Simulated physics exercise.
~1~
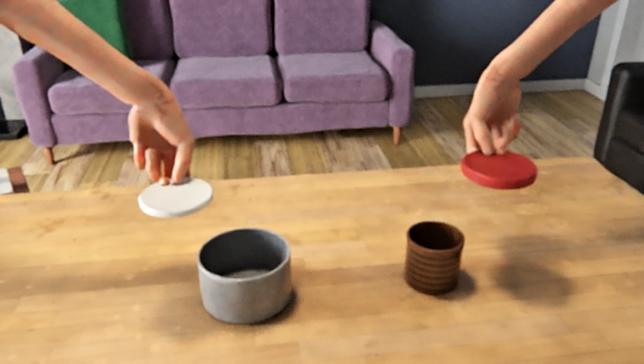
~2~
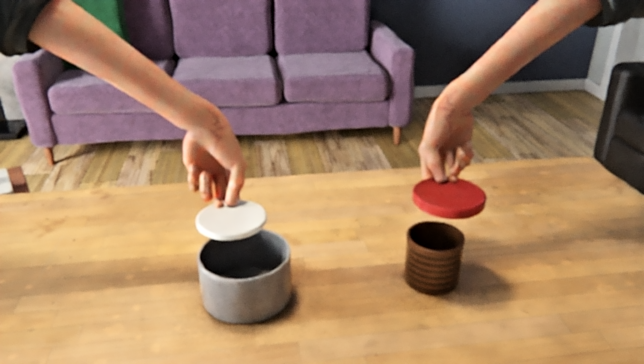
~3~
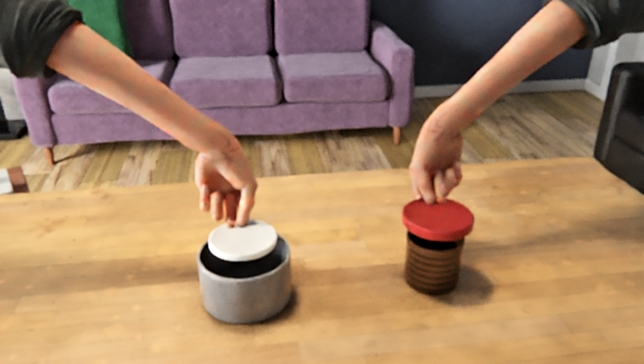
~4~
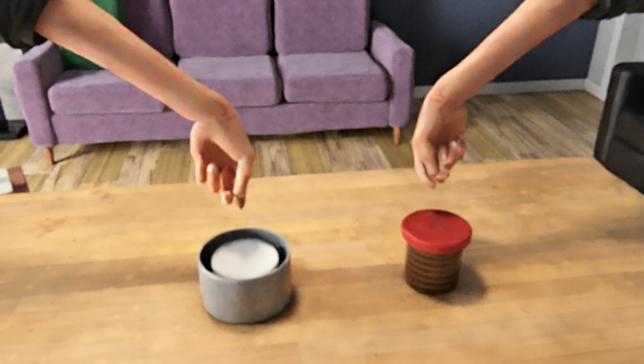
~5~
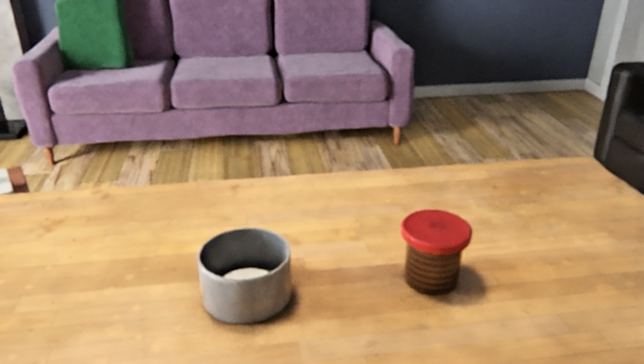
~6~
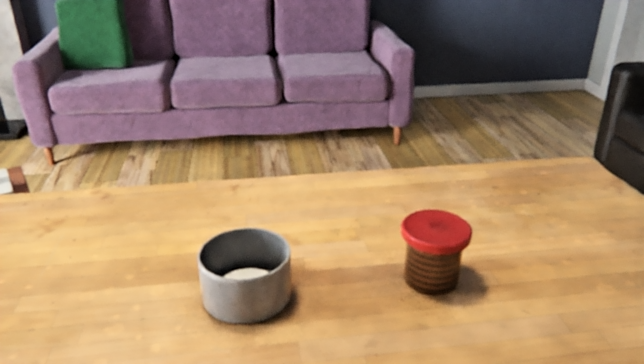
Two hands lowered a white lid over a gray pot and a red coaster over a ribbed brown jar, then let go and drew back; the white lid dropped inside the pot, while the red coaster stayed on top, covering the jar.
